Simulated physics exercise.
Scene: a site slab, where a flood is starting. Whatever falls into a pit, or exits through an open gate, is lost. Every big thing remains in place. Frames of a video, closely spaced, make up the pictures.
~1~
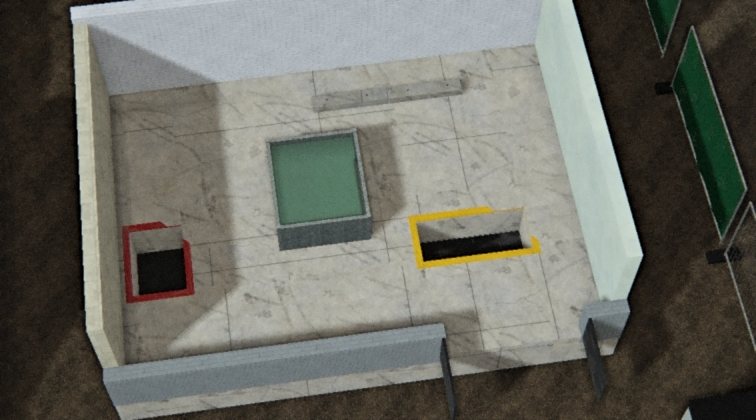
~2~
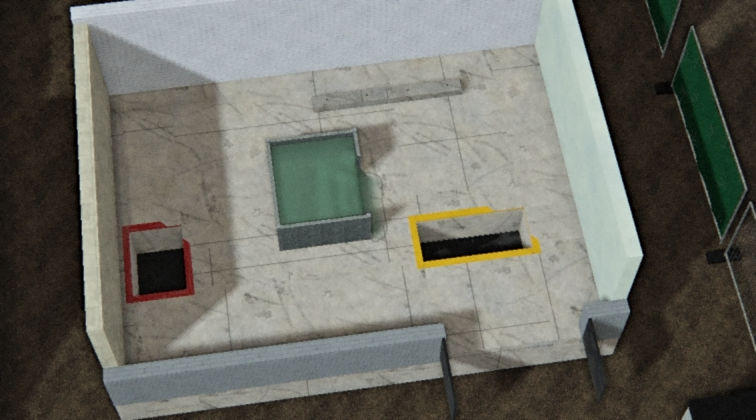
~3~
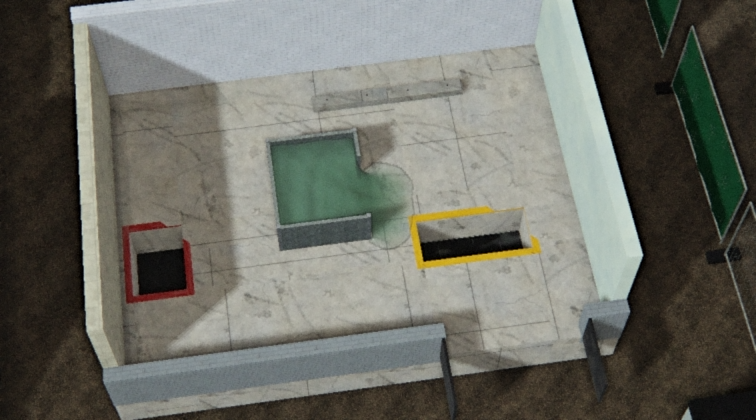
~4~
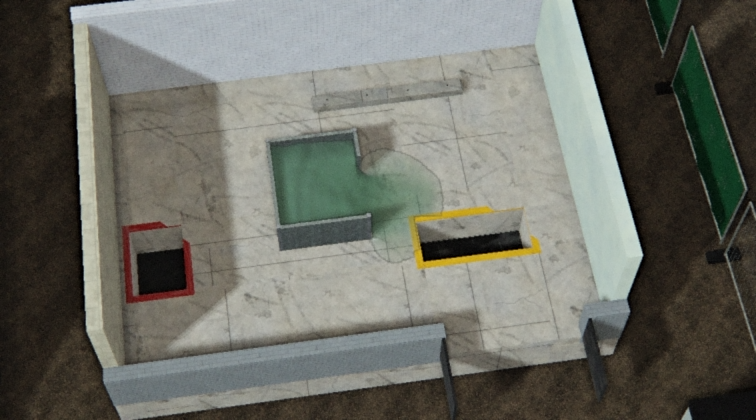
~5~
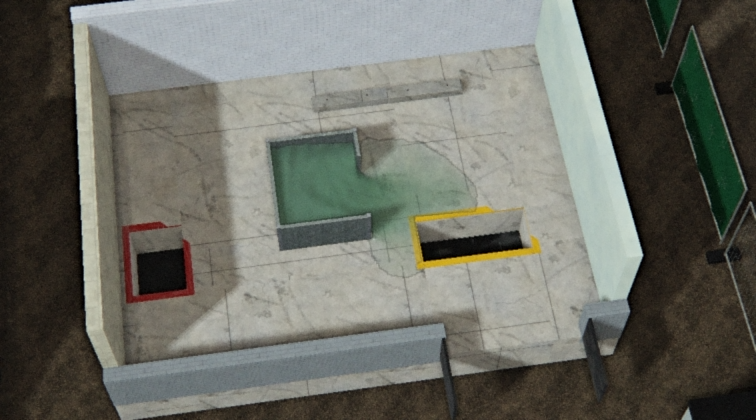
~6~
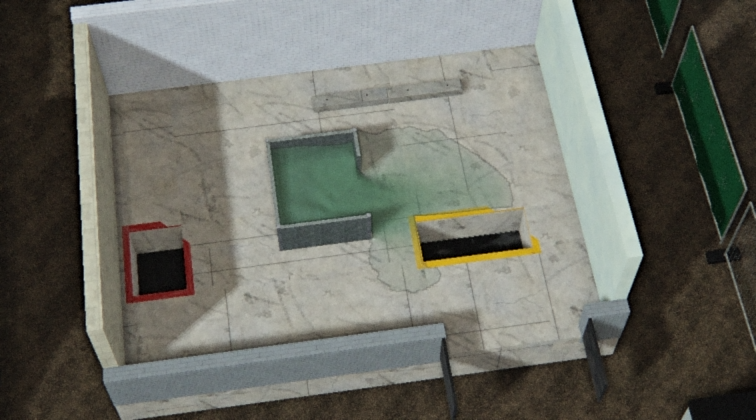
A square open tank of green water breaking open on its right side, the water spreading rightward across a walled marble-patterned floor.
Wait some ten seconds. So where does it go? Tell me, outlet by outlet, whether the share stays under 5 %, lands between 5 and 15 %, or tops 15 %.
Outlet by outlet: The gate lands between 5 and 15 %, the red pit stays under 5 %, the yellow pit tops 15 %.
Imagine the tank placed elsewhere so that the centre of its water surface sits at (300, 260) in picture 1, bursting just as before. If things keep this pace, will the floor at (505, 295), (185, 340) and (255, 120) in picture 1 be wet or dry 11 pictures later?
Going through the three spots, I'd say swamped, high and dry, high and dry.
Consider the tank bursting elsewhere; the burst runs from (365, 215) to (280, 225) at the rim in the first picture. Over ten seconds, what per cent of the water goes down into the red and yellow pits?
Red 35 %, yellow 14 %.
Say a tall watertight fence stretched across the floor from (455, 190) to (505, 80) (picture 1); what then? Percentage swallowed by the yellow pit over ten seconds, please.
The yellow pit takes 60 parts in a hundred.
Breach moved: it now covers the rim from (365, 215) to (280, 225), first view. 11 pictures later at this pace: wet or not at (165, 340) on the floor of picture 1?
Outcome: Swamped.
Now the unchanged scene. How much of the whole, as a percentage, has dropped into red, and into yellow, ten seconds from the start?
Close to 0 per cent, and close to 48 per cent.
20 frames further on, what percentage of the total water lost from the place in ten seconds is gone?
Working it through, I arrive at 60 per cent.
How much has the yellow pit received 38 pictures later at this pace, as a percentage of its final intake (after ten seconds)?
Around 85 in a hundred.
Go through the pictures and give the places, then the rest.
The first picture shows the open tank at (318, 180) is whole and still.
In the second picture, water pours out at (362, 200) and has run to (370, 176).
In the third picture, the front is at (397, 173), out from the gap at (362, 201).
In the fourth picture, water pours out at (362, 202) and has run to (433, 180).
In the fifth picture, the front is at (469, 184), out from the gap at (362, 202).
In the sixth picture, water pours out at (362, 202) and has run to (507, 201).
A moment on, water covers 20 % of the floor; the gate 0 %, the red pit 0 %, the yellow pit 15 %.
Next, water covers 25 % of the floor; the gate 0 %, the red pit 0 %, the yellow pit 25 %.
Then, water covers 30 % of the floor; the gate 2 %, the red pit 0 %, the yellow pit 33 %.
Later, water covers 40 % of the floor; the gate 5 %, the red pit 0 %, the yellow pit 41 %.
In the end, water covers 60 % of the floor; the gate 9 %, the red pit 0 %, the yellow pit 48 %.
